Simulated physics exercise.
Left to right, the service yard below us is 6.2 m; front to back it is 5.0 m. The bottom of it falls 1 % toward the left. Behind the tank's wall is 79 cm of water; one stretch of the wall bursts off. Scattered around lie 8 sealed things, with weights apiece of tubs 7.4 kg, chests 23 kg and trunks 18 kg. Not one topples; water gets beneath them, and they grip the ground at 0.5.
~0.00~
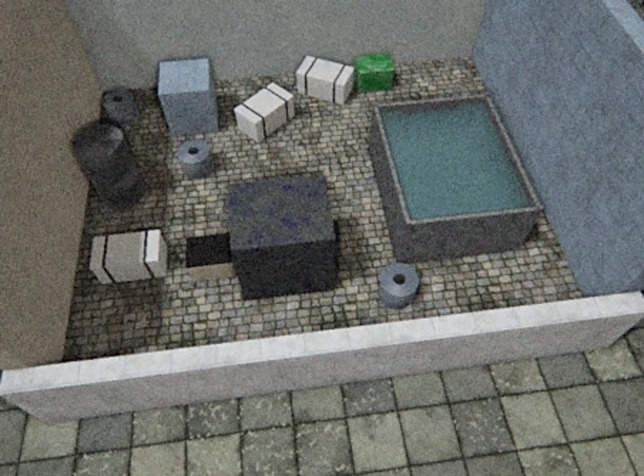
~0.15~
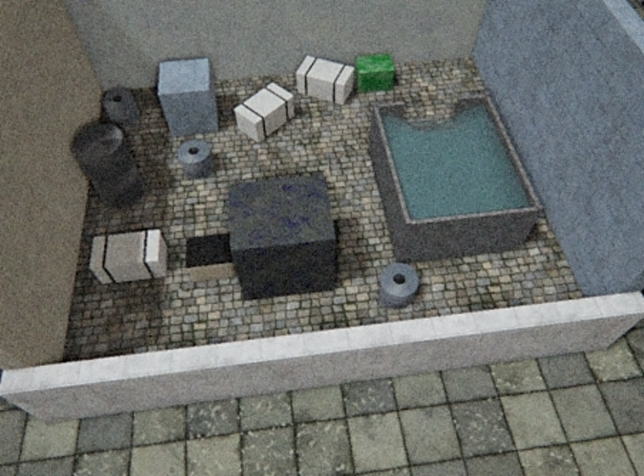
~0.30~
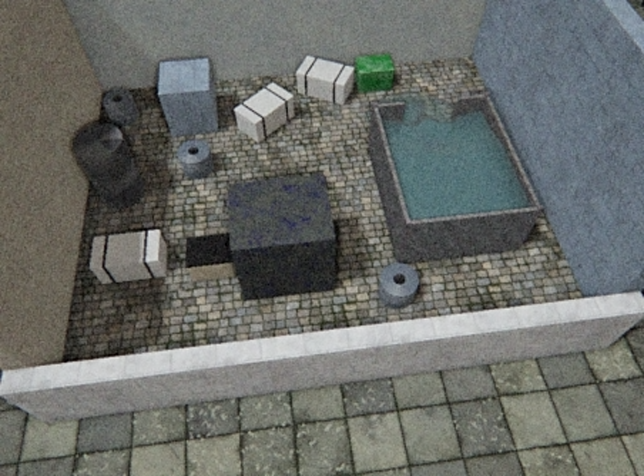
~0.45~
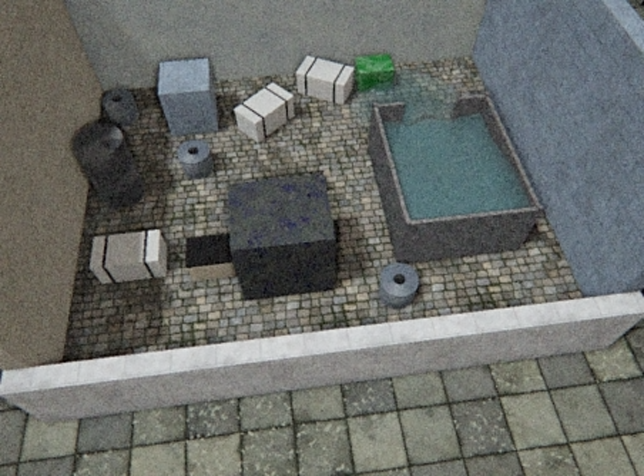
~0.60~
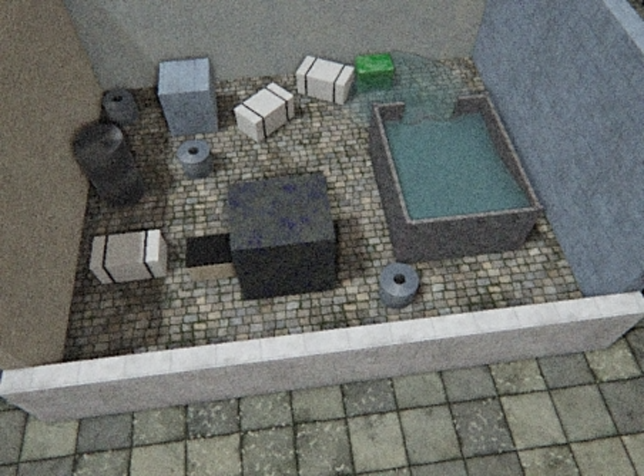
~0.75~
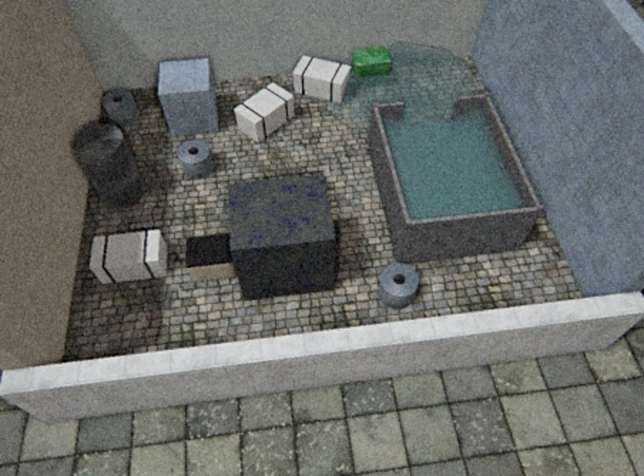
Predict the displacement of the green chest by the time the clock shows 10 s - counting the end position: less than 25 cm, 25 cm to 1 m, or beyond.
It relocates a long way.
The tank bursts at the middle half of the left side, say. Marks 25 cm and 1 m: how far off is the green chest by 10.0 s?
If that happened, the green chest does not really move.
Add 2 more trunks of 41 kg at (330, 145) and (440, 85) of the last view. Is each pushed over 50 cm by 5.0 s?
First not far enough, second far enough.
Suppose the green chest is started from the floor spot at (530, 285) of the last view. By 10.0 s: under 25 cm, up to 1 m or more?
It ends far away.
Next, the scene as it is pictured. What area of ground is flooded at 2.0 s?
Wet: Near 10.0 m2.
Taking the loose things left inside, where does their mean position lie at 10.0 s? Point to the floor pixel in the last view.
About (231, 228).
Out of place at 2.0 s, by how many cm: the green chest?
Roughly 100 cm.
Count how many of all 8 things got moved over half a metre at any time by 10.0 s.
Tally: 8.
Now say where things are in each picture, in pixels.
The first frame shows the green chest at (375, 63), on the bottom; water covers 2.8 m2; 0 of 8 have shifted.
The second frame shows the green chest at (375, 63), on the bottom; water covers 3.3 m2; 0 of 8 have shifted.
The third frame shows the green chest at (375, 63), on the bottom; 4.1 m2 under water; 0 of 8 have shifted.
The fourth frame shows the green chest at (375, 63), on the bottom; 5.1 m2 under water; 0 of 8 have shifted.
The fifth frame shows the green chest at (375, 63) rests on the ground; 5.9 m2 under water; 0 of 8 have shifted.
The sixth frame shows the green chest at (371, 56) rests on the ground, 18 cm from its start; 6.6 m2 under water; 2 of 8 have shifted.
After 2.0 s the green chest is near (311, 54), 1.0 m from its start, afloat; 1 afloat.
After 4.5 s the green chest is near (278, 121), 1.9 m from its start, aground; 2 afloat.
After 7.0 s the green chest is near (282, 148), 2.3 m from its start, aground; 5 afloat.
After 10.0 s the green chest is near (282, 148), 2.3 m from its start, aground; 7 afloat.
